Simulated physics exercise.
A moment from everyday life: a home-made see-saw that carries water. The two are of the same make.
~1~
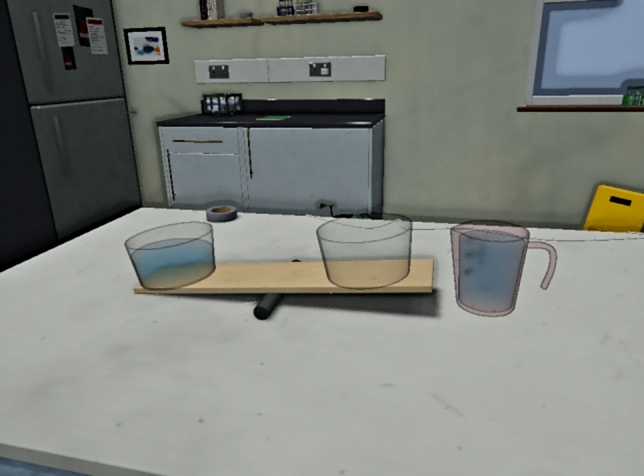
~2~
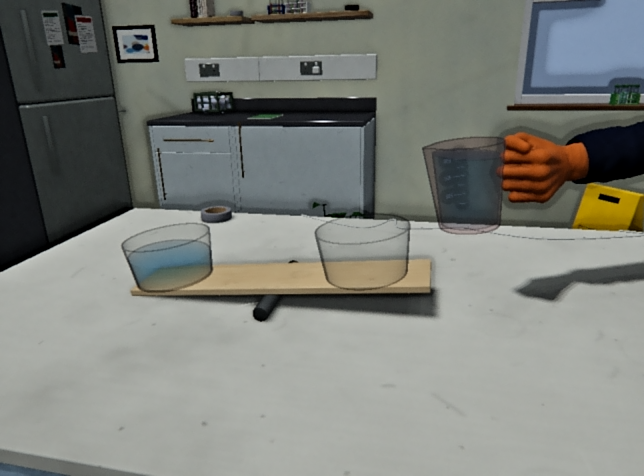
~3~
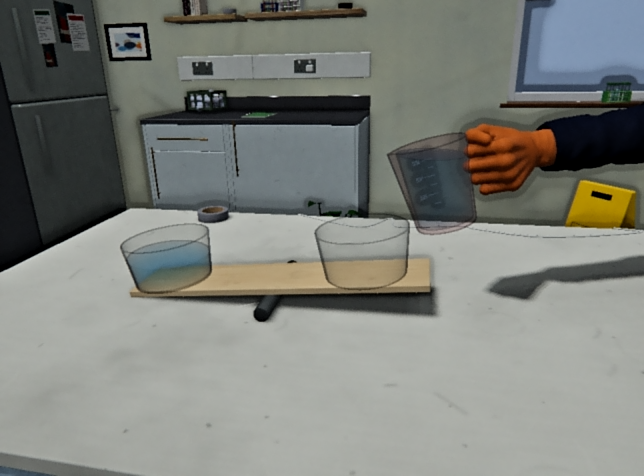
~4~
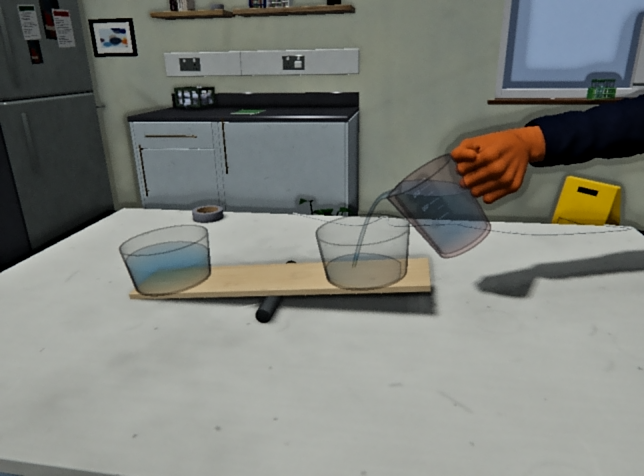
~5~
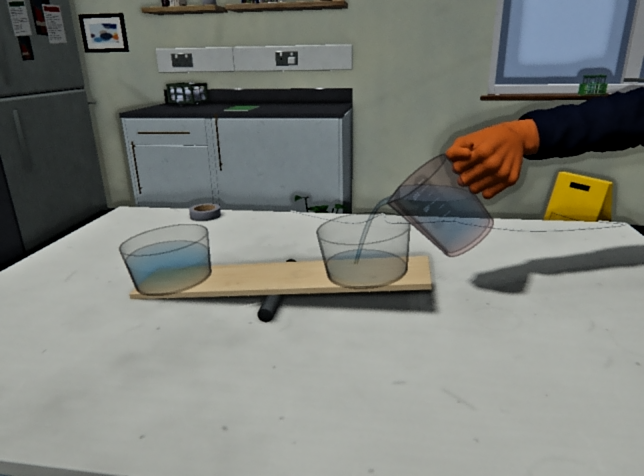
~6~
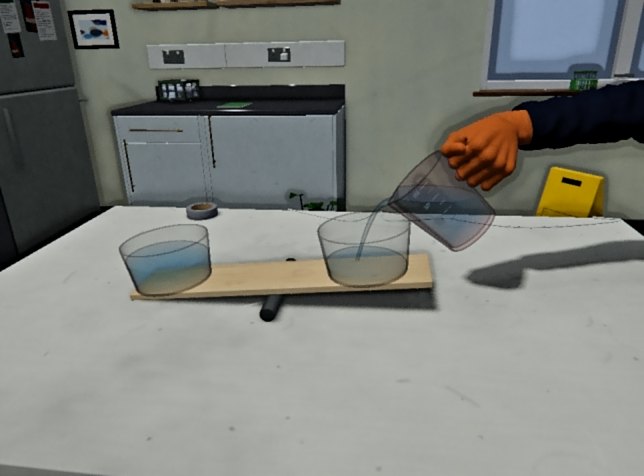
An orange-gloved hand lifting a measuring jug, moving it left and pouring water into the right tub on a wooden see-saw.
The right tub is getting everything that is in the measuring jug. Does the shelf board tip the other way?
I expect the lean will hold.
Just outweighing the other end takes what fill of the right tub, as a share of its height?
Close to 75 %.
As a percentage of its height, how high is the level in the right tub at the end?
I'd say close to 60 per cent.
A moment on, the right tub is about a third full; the shelf board leans as before.
Further on, the right tub is about half full; the shelf board leans as before.
When it is over, the right tub is about two thirds full; the shelf board leans as before.
